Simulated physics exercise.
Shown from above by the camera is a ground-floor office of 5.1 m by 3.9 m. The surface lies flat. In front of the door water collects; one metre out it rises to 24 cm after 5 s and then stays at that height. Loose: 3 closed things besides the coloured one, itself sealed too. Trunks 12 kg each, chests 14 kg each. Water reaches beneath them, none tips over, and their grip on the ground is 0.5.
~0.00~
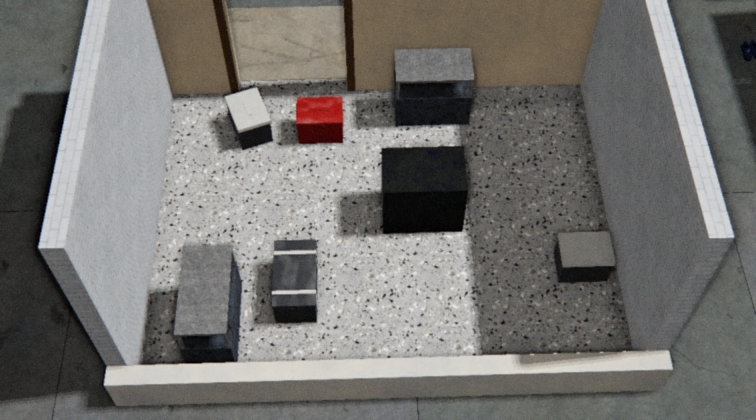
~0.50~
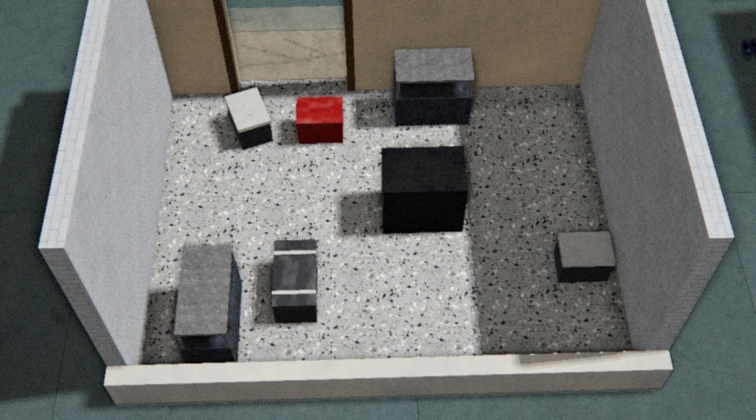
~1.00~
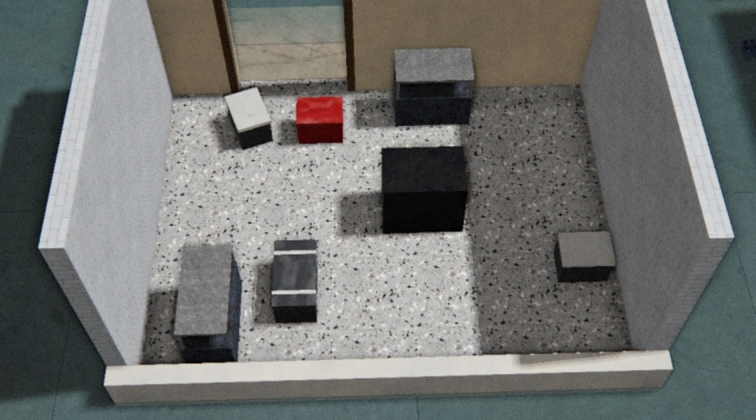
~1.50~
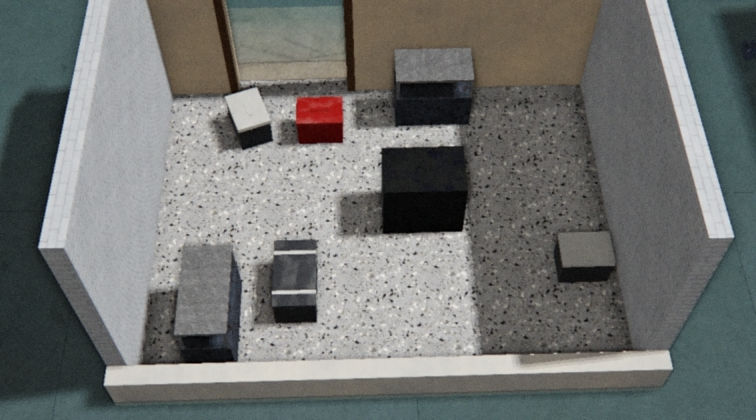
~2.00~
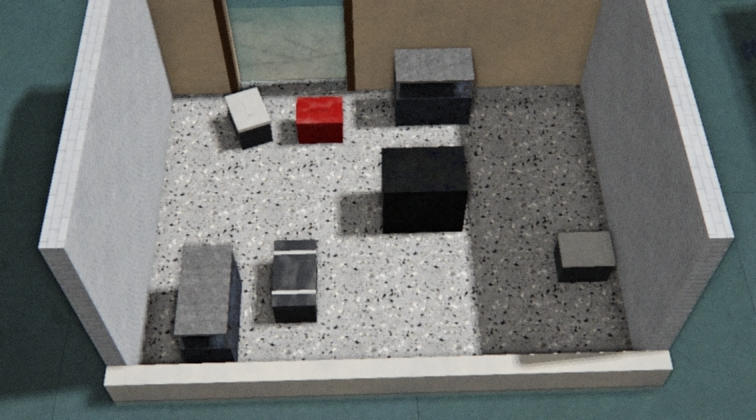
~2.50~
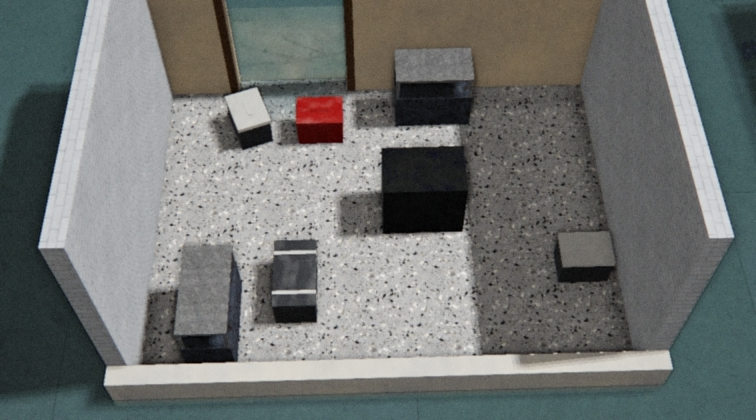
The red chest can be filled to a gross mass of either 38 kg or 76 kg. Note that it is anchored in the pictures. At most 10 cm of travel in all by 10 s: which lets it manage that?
I'd wager only the heavier choice works.
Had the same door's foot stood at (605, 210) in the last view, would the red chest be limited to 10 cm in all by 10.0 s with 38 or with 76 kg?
The light one suffices.
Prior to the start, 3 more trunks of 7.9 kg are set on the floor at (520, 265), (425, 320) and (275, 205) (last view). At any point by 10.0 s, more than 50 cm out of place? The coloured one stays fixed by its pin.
The first comes out below the threshold, the second above the threshold, the third above the threshold.
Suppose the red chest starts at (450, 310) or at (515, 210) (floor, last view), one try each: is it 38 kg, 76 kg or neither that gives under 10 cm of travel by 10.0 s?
Log: Try 1 the lighter pick works; try 2 the lighter pick works.
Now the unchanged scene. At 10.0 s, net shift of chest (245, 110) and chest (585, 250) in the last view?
In turn: 200 cm, 0 cm.
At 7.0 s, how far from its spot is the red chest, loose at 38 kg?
I'd put it at roughly 40 cm.
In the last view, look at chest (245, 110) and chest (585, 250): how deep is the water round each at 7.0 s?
Depth approx. 10 cm / 0 cm.
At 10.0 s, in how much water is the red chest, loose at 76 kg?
Close to 8 cm deep.
After 3.5 s the red chest would be 0 cm from its start with 38 kg and 0 cm from its start with 76 kg; 5 cm of water round it then.
After 4.5 s the red chest would be 0 cm from its start with 38 kg and 0 cm from its start with 76 kg; 7 cm of water round it then.
After 7.0 s the red chest would be 36 cm from its start with 38 kg and 0 cm from its start with 76 kg; 8 cm of water round it then.
After 10.0 s the red chest would be 63 cm from its start with 38 kg and 0 cm from its start with 76 kg; 8 cm of water round it then.
